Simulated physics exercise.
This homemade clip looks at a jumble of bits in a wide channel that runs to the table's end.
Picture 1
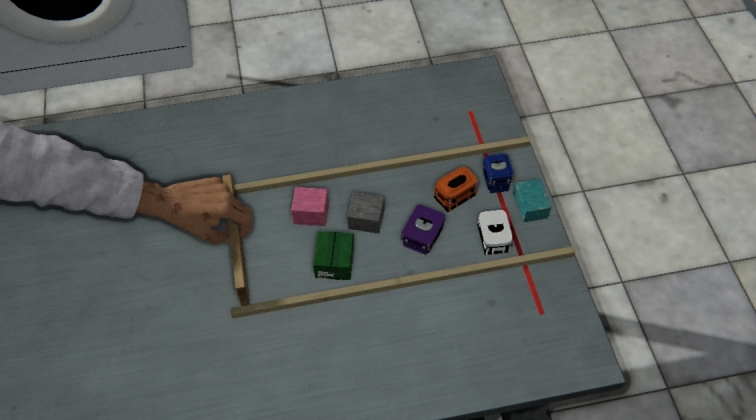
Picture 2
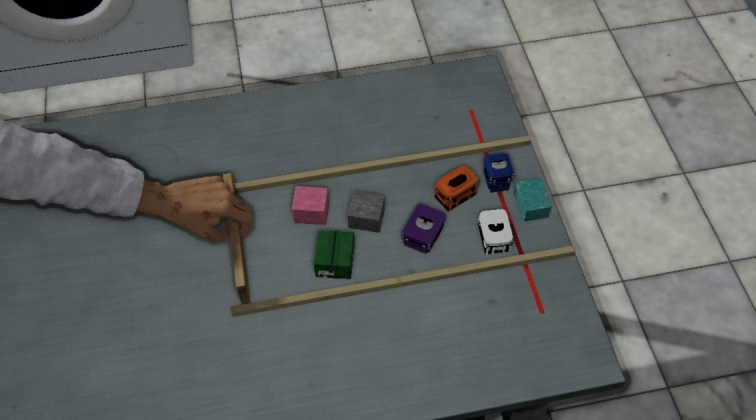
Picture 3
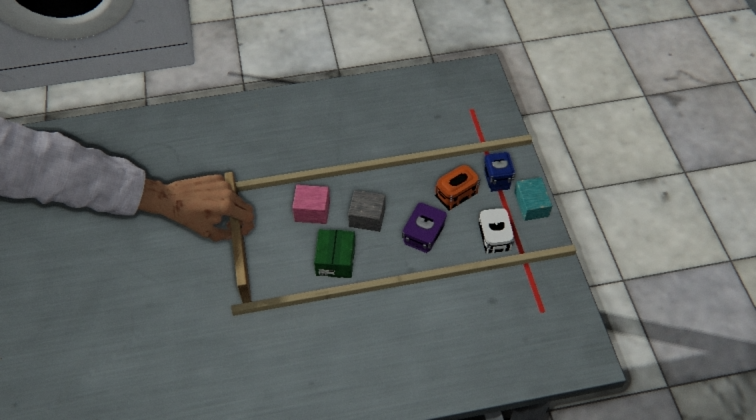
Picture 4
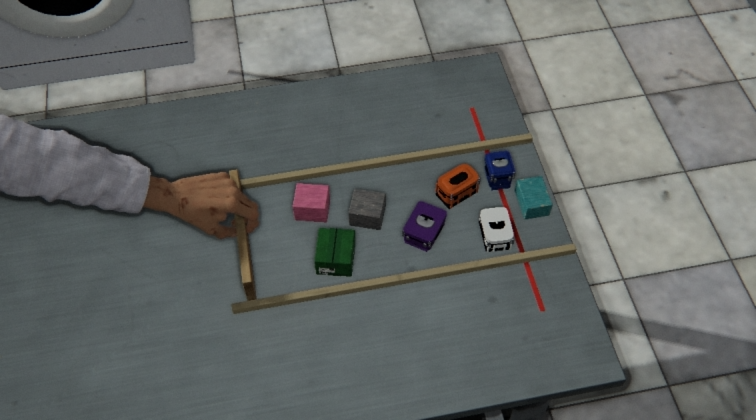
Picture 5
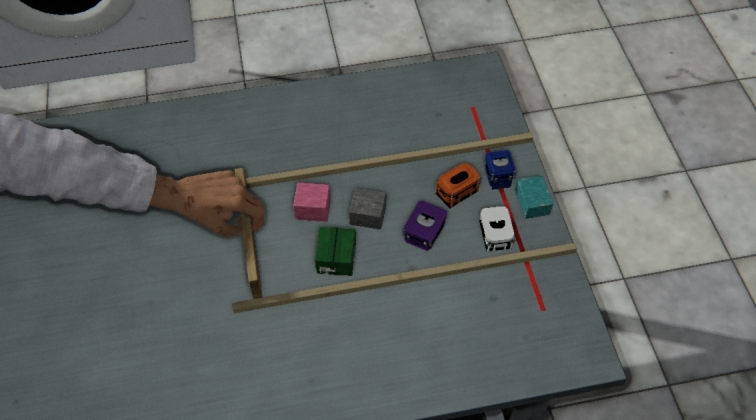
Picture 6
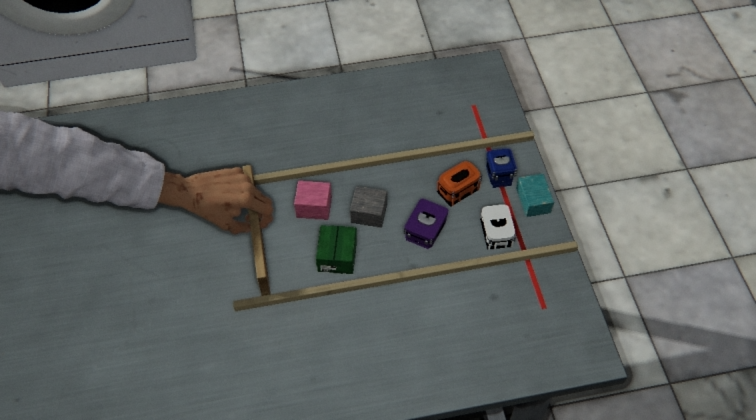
A hand held a short wooden board across a channel of scattered coloured blocks and little cases, then slid it slightly right toward them, while the pieces themselves barely changed position near the red line.
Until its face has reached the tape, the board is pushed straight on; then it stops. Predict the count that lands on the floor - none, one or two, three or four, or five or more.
Count off: Three up to four.
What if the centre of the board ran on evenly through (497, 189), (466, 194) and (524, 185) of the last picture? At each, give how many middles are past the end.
Going through the three positions, you'd get 3, 0 and 5.
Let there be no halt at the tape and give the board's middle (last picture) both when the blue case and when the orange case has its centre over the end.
For the blue case, about (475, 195); for the orange case, about (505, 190).
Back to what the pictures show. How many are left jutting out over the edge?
The count is 1.
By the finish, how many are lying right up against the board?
It's 3.
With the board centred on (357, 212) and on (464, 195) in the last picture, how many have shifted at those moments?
Counts: 3 / 8.
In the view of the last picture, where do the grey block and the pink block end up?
The grey block comes to rest at (528, 194), and the pink block comes to rest at (513, 163).
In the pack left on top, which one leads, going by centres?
The foremost one is the orange case.
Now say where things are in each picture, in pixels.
The first frame shows turquoise block (532, 201); blue case (497, 173); white case (495, 233); board (236, 239); tape (503, 204).
The second frame shows blue case (498, 172); pink block (311, 206).
The third frame shows white case (496, 231); purple case (425, 228).
The fourth frame shows turquoise block (533, 197); green box (335, 252).
The fifth frame shows blue case (499, 169); orange case (458, 185).
The sixth frame shows turquoise block (535, 195); blue case (500, 168); white case (497, 227); board (257, 229); tape (506, 198).
Soon after, none off yet; turquoise block at rest near (535, 195); blue case at rest near (500, 168); white case at rest near (497, 227).
Then, none off yet; turquoise block at rest near (535, 195); blue case at rest near (500, 168); white case moving near (501, 227).
Further on, none off yet; turquoise block moved a little near (552, 190); blue case moved about its own width near (537, 160); white case moved about its own width near (555, 224).
At rest, the number that fall off is three or four; fallen, purple case, white case, blue case and turquoise block.
